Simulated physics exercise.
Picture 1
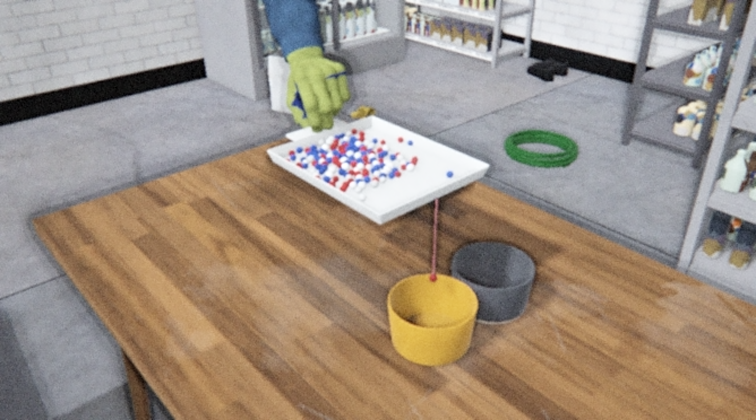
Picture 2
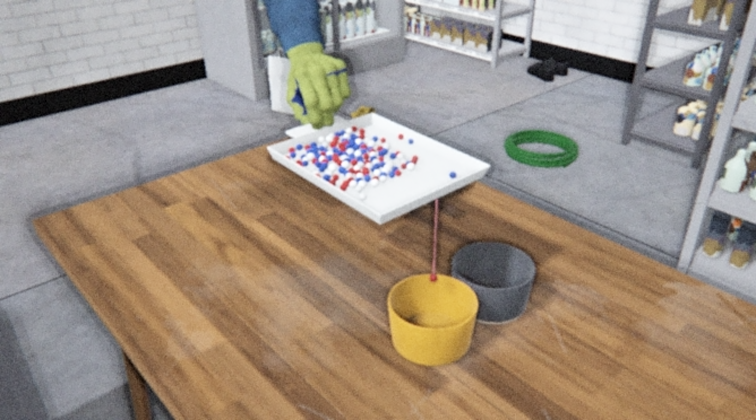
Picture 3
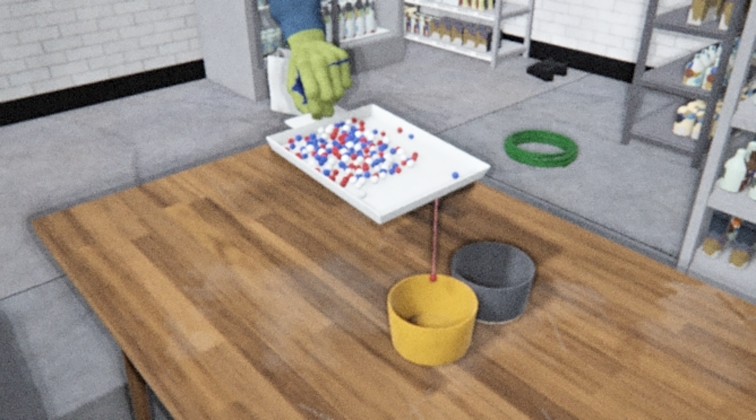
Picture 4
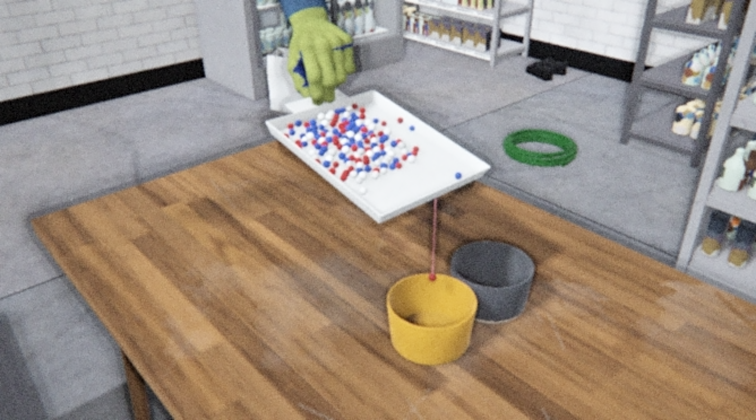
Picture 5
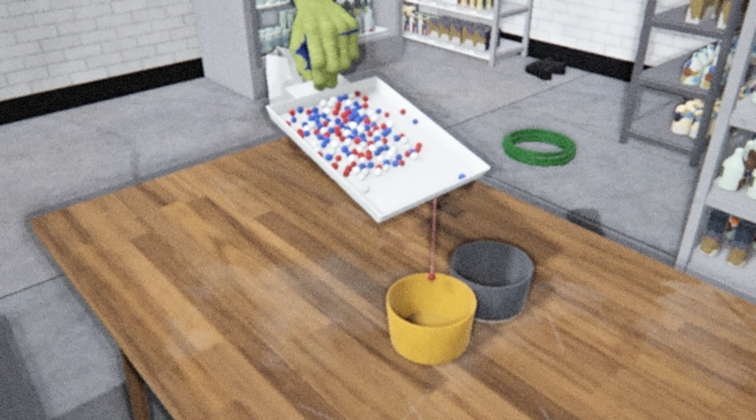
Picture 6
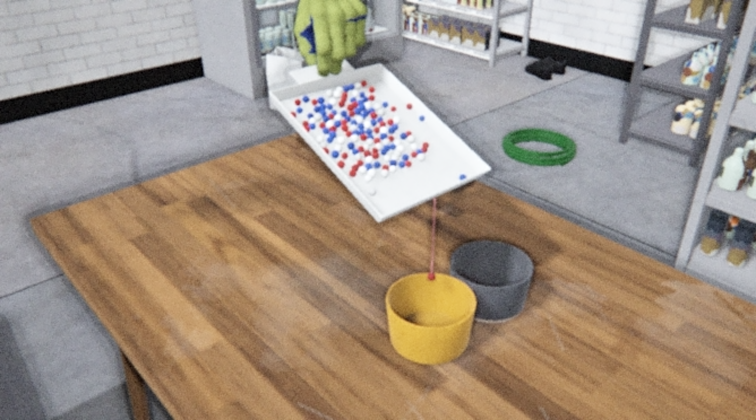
At first a green-gloved hand is at the far end of a white tray of red, blue and white beads, nearly level above a wooden table with a yellow dish and a gray one. Then the hand raises that end steadily, tilting the tray clearly, and the beads shift slightly.
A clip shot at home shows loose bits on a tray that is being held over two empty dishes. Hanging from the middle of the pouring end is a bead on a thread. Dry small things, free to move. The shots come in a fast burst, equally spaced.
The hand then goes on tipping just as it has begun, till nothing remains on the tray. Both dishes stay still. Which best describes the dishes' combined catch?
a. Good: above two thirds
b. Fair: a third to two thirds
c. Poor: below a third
b.
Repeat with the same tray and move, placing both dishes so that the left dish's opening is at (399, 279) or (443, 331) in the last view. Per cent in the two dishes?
I'd expect some 0 percent, and then some 80 percent.
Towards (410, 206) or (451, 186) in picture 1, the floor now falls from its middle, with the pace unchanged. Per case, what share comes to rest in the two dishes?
In turn 20 and 70 in a hundred.
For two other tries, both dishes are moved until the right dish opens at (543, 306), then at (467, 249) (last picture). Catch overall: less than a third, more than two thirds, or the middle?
First: Under a third; second: Below one third.
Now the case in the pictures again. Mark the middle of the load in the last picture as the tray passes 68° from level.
Roughly at (455, 240).
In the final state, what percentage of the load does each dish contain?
Left 30 %, right 20 %.
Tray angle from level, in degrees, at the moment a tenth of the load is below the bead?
Roughly 65 degrees of tilt.
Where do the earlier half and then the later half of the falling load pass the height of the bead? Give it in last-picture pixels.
Around (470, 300), followed by around (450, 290).
Shortly afterwards, tray tipped steeply; near a third on the tray; a little in the left dish; only a few in the right dish; a little outside both; near a third in the air.
Next, tray tipped past a quarter turn; near a quarter in the left dish; near a quarter in the right dish; near half outside both; a little in the air.
Some moments later, tray tipped past a quarter turn; near a quarter in the left dish; near a quarter in the right dish; near half outside both.
In the end, tray tipped past a quarter turn; near a quarter in the left dish; near a quarter in the right dish; near half outside both.
